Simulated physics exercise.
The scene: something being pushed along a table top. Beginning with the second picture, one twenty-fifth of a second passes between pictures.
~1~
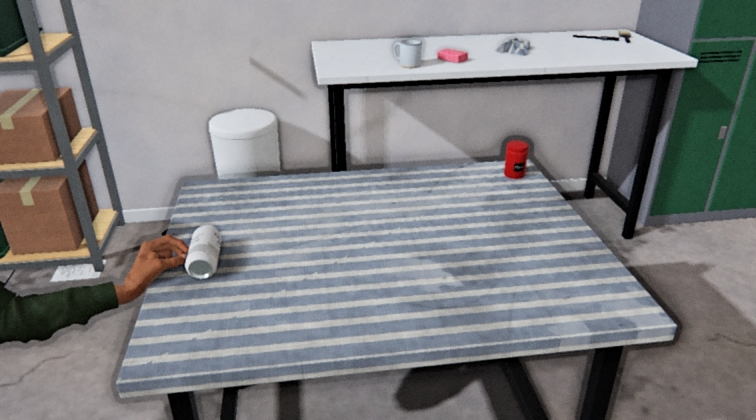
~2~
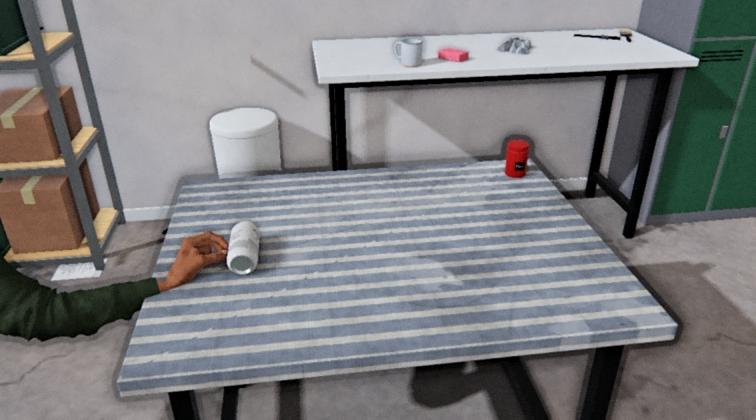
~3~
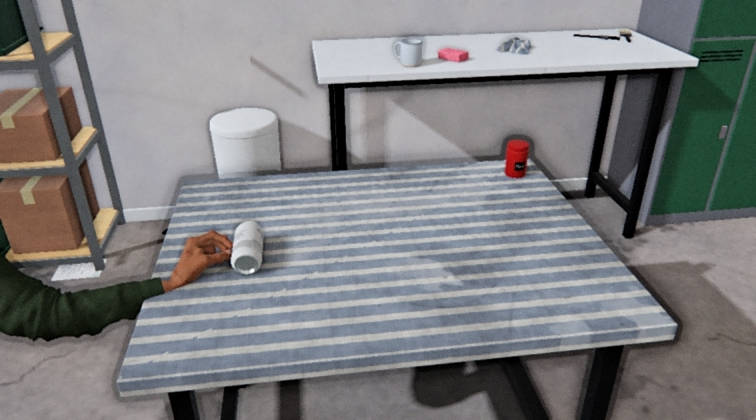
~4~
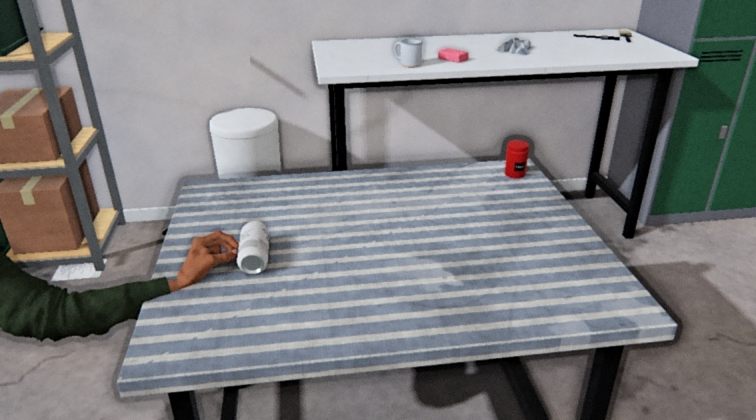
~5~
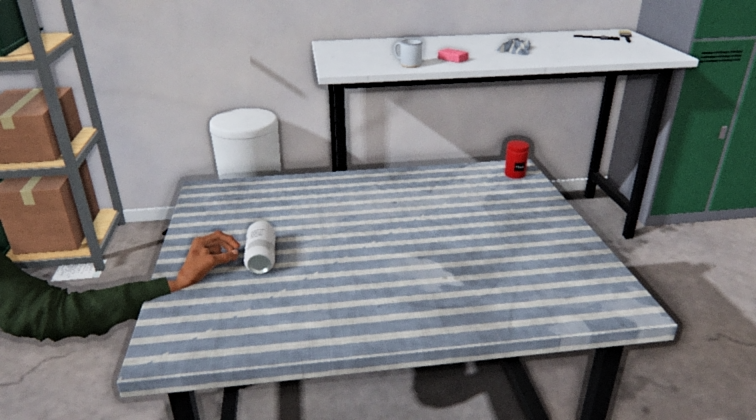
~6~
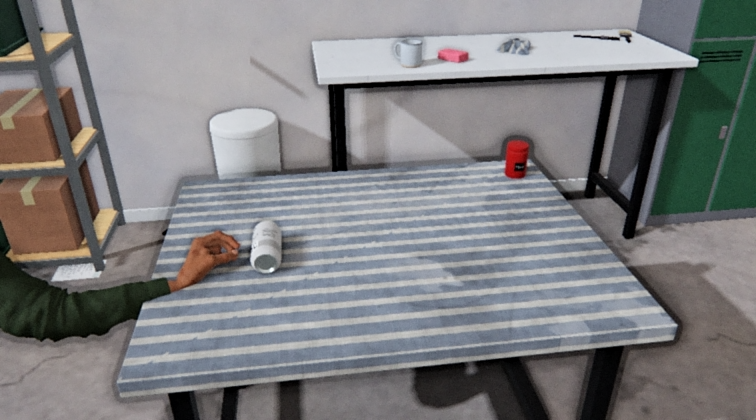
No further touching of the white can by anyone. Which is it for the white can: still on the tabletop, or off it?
It never passes the edge.
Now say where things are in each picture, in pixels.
Under the hand; white can (204, 251), in the first picture.
Under the hand; white can (244, 247), in the second picture.
Under the hand; white can (248, 247), in the third picture.
White can (254, 247), in the fourth picture.
White can (260, 247), in the fifth picture.
White can (267, 246) displaced a little, in the sixth picture.
Then, 0.10 s past the last view, white can displaced about its own width near (281, 245).
Then, 0.30 s past the last view, white can displaced well along near (303, 243).
Then, 0.50 s past the last view, white can displaced well along near (318, 242).
Finally, moved from the start, white can. Final places as the last picture's camera would see them, white can near (325, 242).
